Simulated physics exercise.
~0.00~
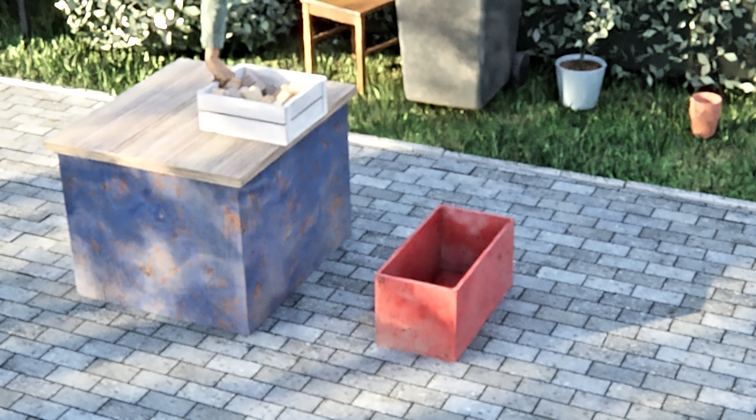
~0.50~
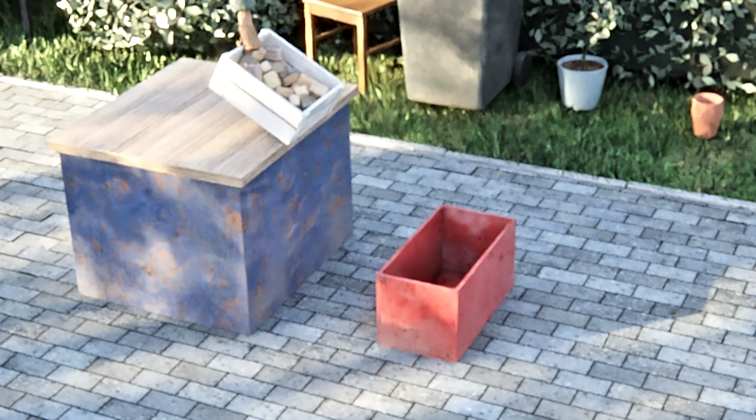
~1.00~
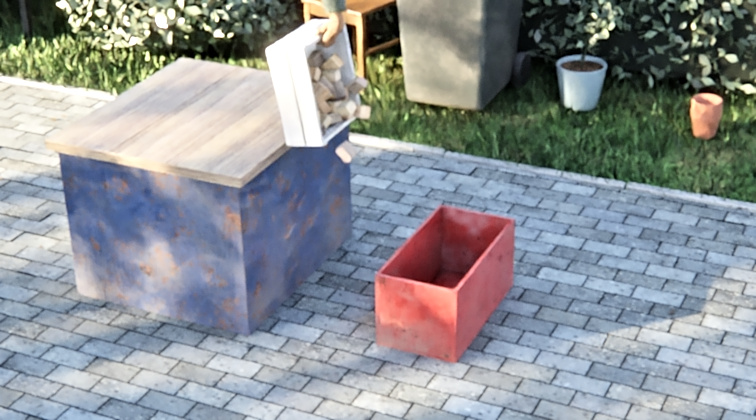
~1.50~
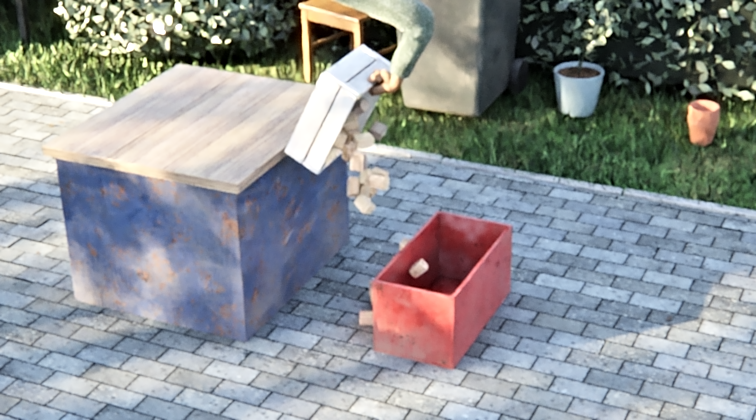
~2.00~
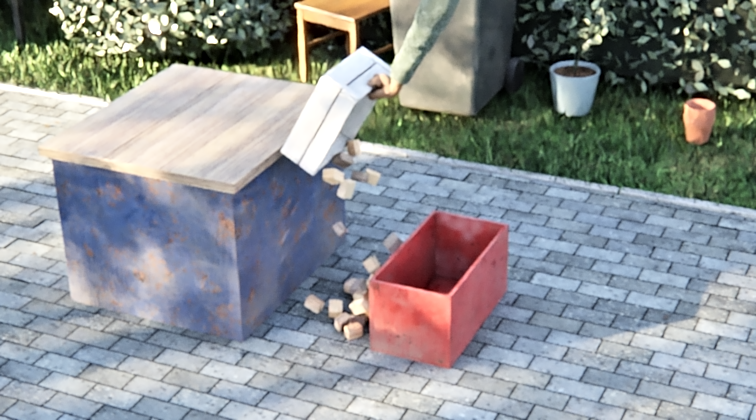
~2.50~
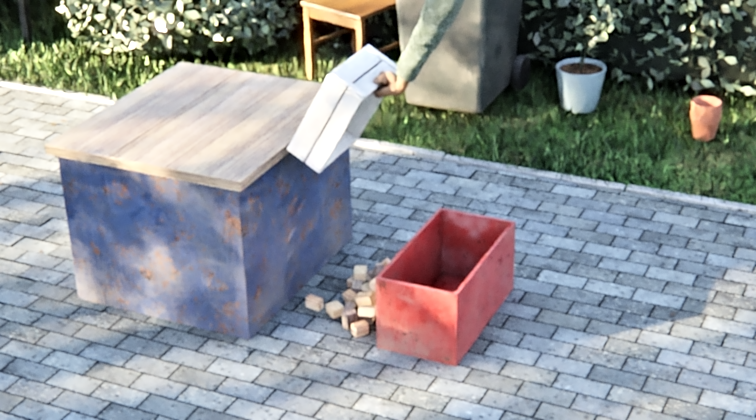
A hand tipped a white box of wooden chunks over the right edge of a blue-sided bench until it was nearly upside down, and the pieces tumbled out, almost all landing in a heap on the paving just short of the red tub.
